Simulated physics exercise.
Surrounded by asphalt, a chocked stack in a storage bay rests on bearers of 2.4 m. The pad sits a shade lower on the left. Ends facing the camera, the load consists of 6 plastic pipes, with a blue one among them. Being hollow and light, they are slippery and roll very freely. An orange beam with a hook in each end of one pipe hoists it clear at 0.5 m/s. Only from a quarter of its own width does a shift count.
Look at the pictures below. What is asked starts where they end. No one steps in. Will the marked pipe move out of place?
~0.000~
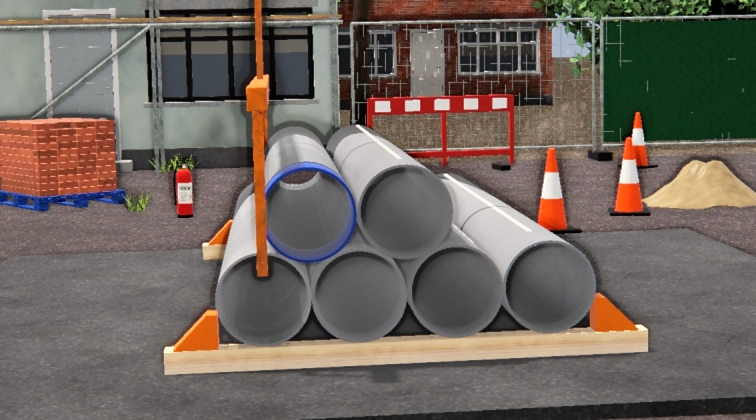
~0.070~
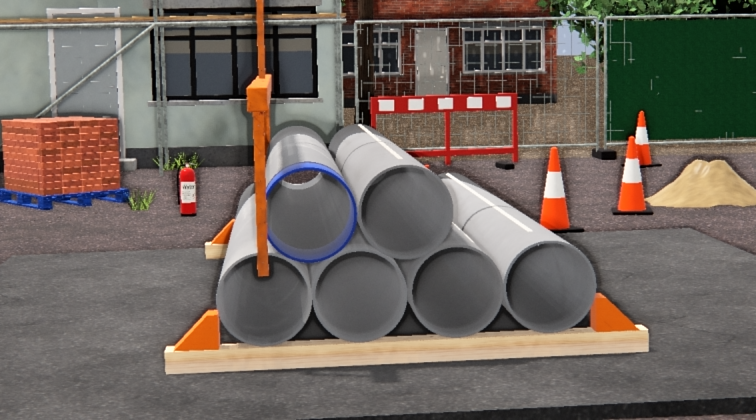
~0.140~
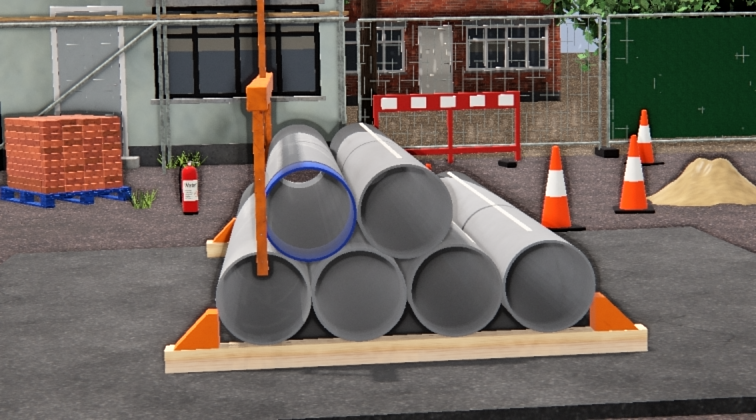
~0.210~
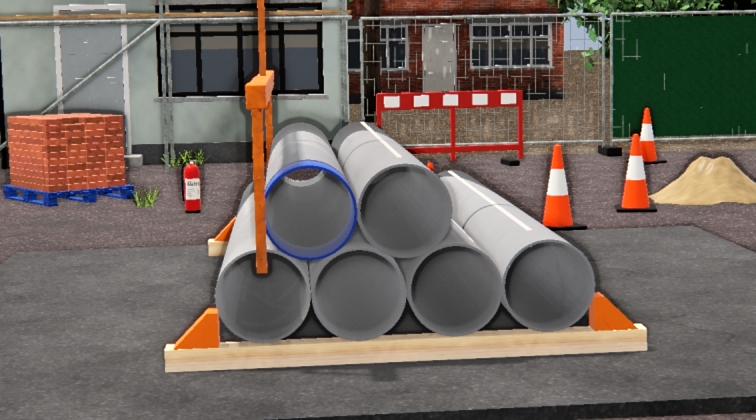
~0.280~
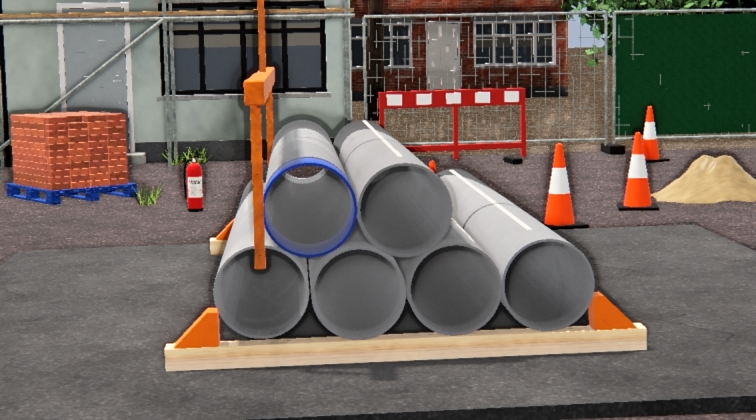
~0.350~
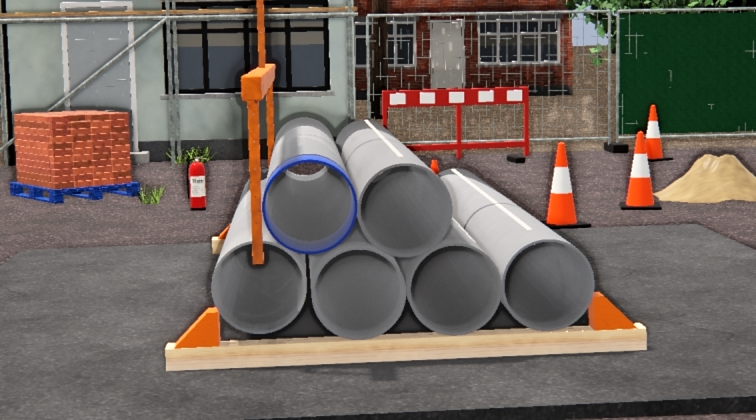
I expect it to be unseated.
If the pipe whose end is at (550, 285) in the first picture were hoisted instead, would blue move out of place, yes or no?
Blue? No, it won't, then.
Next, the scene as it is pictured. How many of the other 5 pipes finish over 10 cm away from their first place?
1.
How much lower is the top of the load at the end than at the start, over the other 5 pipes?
About 0 cm lower.
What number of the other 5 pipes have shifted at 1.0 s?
0.
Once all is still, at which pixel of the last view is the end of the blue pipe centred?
Around (266, 297).
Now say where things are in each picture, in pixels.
In the first frame, blue (309, 215); hooked one at (263, 300); the pad is a shade lower on the left; 4 of the 6 form the bottom row.
In the second frame, blue (309, 215); hooked one at (264, 300).
In the third frame, blue (309, 215); hooked one at (264, 299).
In the fourth frame, blue (309, 213); hooked one at (263, 296), up 1 cm.
In the fifth frame, blue (310, 210); hooked one at (261, 292), up 3 cm.
In the sixth frame, blue (310, 207); hooked one at (259, 287), up 5 cm.
By 0.7 s, blue is 5 cm higher; 0 others dislodged.
By 1.0 s, blue is 4 cm further left and 3 cm lower; 0 others dislodged.
By 1.3 s, blue is 20 cm further left and 24 cm lower; 1 other dislodged.
Finally (1.5 s), blue is 22 cm further left and 40 cm lower; 1 other dislodged.
